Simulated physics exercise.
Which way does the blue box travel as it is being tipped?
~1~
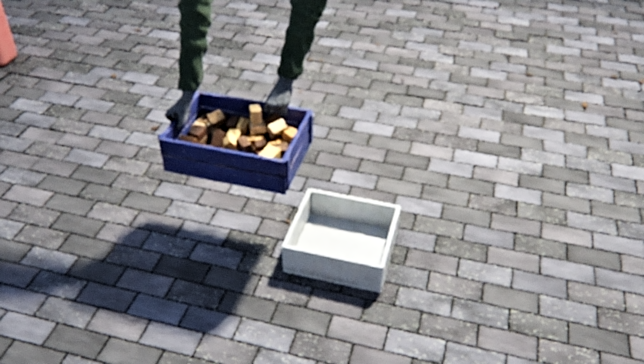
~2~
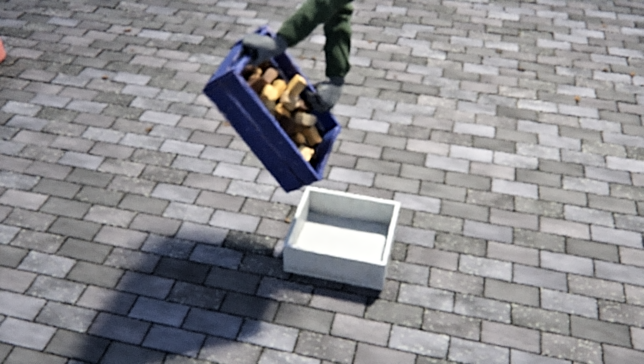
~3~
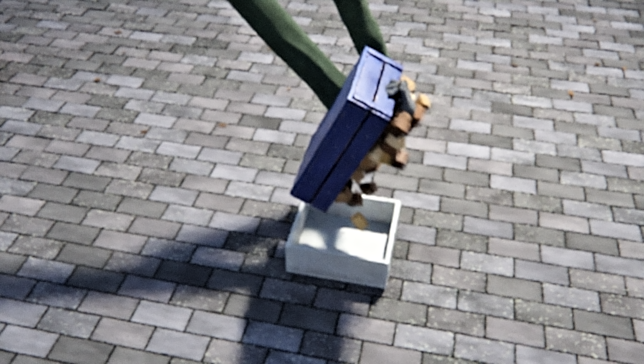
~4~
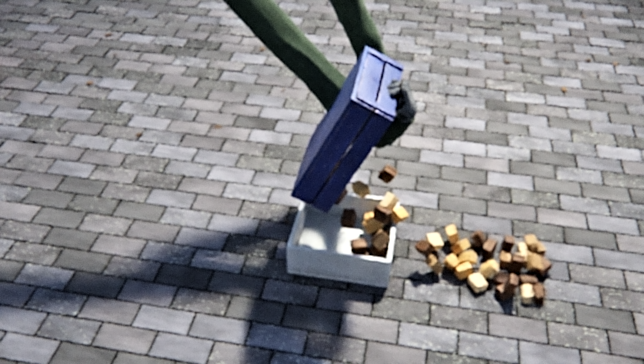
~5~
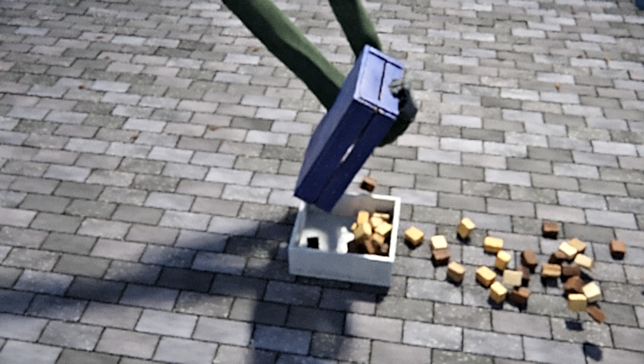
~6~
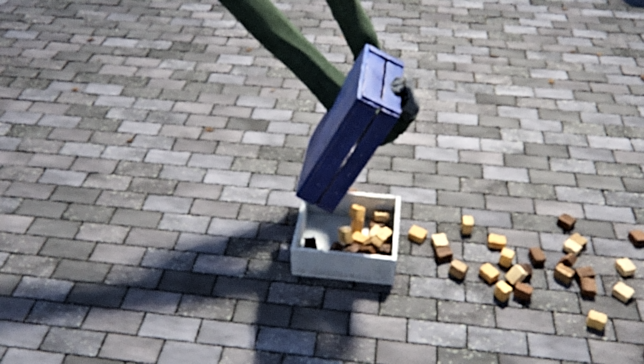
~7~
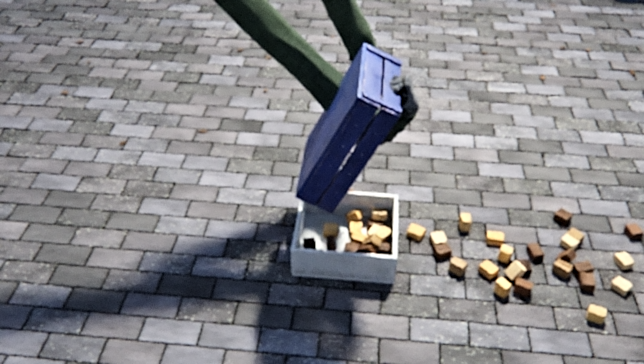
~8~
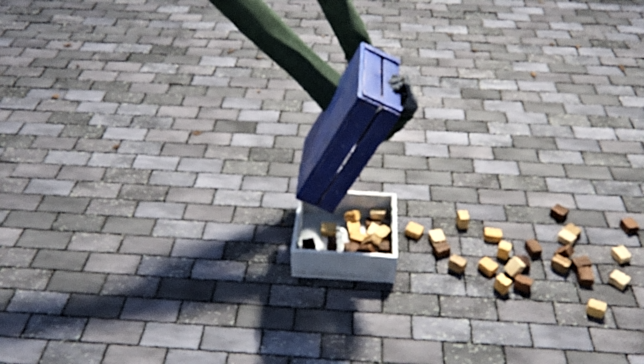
The blue box moves to the right as it is tipped over the white tray.
